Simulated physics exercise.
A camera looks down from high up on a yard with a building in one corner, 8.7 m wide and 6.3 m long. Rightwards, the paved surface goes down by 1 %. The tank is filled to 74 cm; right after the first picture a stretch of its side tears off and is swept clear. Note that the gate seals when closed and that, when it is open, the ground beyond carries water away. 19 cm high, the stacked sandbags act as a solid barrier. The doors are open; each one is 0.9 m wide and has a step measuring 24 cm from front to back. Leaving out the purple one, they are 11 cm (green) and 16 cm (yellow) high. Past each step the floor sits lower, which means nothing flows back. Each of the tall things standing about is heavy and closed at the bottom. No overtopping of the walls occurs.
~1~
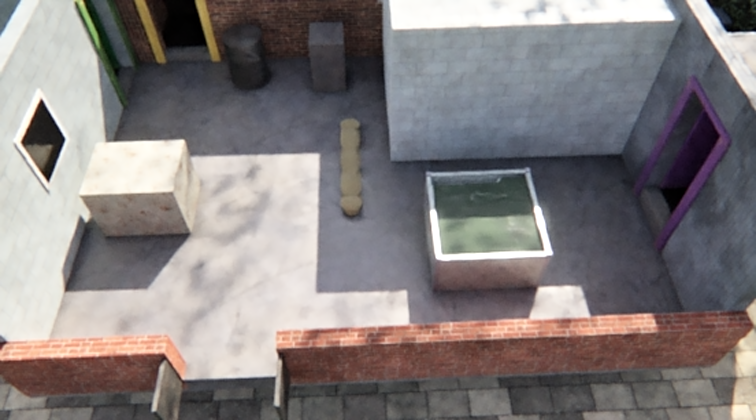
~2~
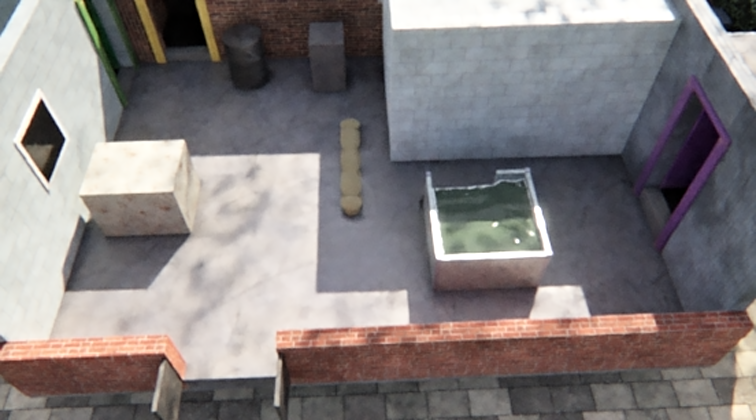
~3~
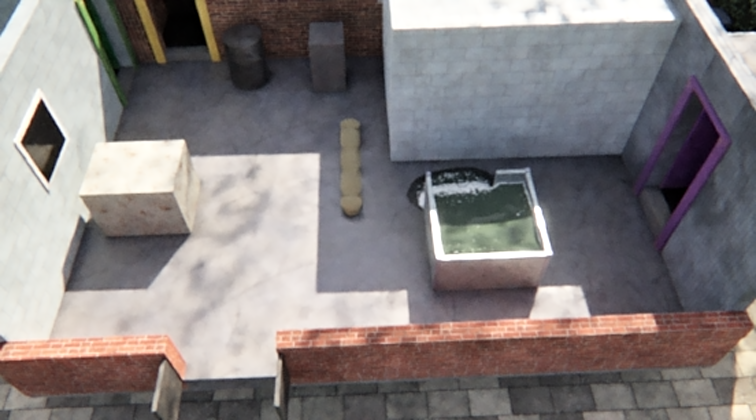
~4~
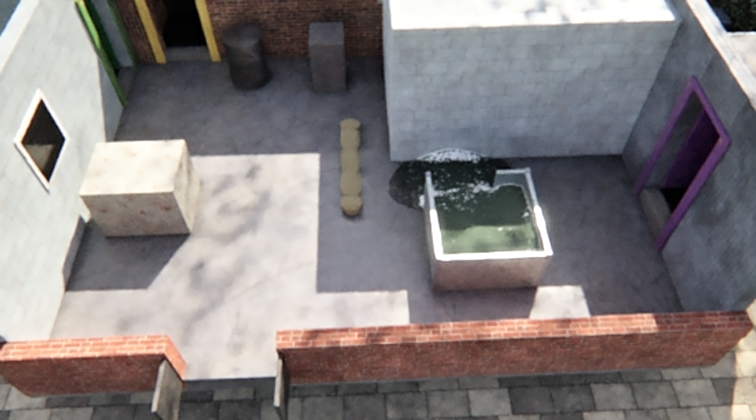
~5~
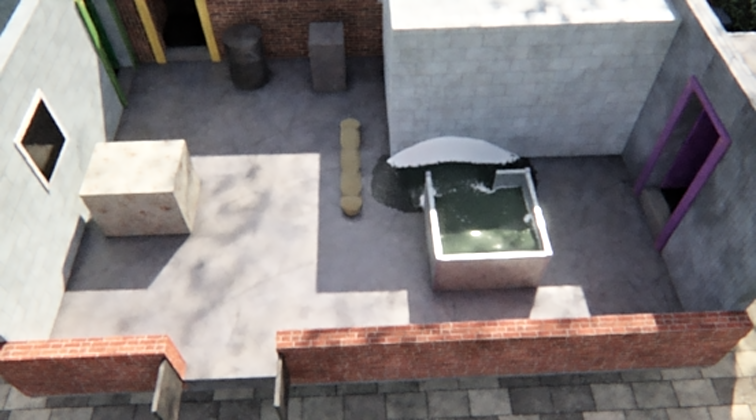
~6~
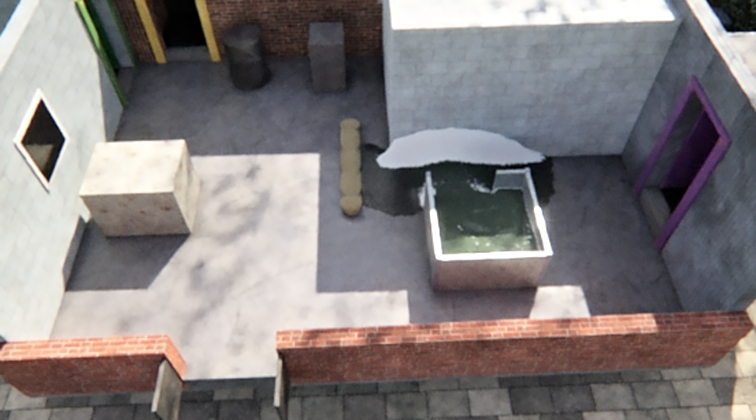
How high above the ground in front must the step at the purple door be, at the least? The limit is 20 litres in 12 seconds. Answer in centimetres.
About 11 cm.
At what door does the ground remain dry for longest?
The green one.
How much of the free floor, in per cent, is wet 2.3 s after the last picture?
Roughly 35 percent of the floor.
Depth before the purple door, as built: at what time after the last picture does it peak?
Peak time: About 1.6 s.
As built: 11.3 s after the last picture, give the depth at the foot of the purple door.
Some 6.5 centimetres.
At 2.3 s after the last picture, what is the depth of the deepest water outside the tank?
Max depth: Around 24 cm.
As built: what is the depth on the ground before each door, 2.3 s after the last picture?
Reading in centimetres: Green = 0, yellow = 0, purple = 14.
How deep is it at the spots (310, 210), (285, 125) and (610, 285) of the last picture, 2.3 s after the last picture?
Taking the spots in order: About 1, 1 and 3 centimetres.
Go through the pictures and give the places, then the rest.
The tank at (485, 215) is whole and still, 74 cm deep; the purple door at (672, 177) is dry, in the first picture.
The front is at a hidden place, 0.3 m from the gap on the far side; 0.2 m2 of floor is wet, 74 cm left at the back, in the second picture.
Water pours out on the far side and has run 0.8 m, to (459, 171); about 10 cm deep outside, 70 cm at the back, in the third picture.
The front is at (493, 159), 1.1 m from the gap on the far side; 1.7 m2 of floor is wet, 63 cm left at the back, in the fourth picture.
The gap is on the far side, the front 1.3 m out at (386, 160); the back of the tank holds 63 cm, in the fifth picture.
Water pours out on the far side and has run 1.6 m, to (368, 150); about 8 cm deep outside, 57 cm at the back; 1.7 m in a straight line remain to the purple door at (672, 177), in the sixth picture.
Then, 0.7 s after the last picture water covers 15 % of the floor, deepest (43 cm) near (451, 169); it has not reached the purple door.
Then, 2.3 s after the last picture water covers 35 % of the floor, deepest (24 cm) near (693, 342); 14 cm at the purple door, 0 litres in over its 26 cm step.
Then, 11.3 s after the last picture water covers 90 % of the floor, deepest (8 cm) near (693, 342); 6 cm at the purple door, 0 litres in over its 26 cm step.
At the purple door as built, the water peaked near 17 cm, 1.5 s after the last picture.
With a step of 10 cm, 25 litres would have come in within the 12 s; with 13.5 cm, 8 litres. So under 20 litres takes about 11 cm.
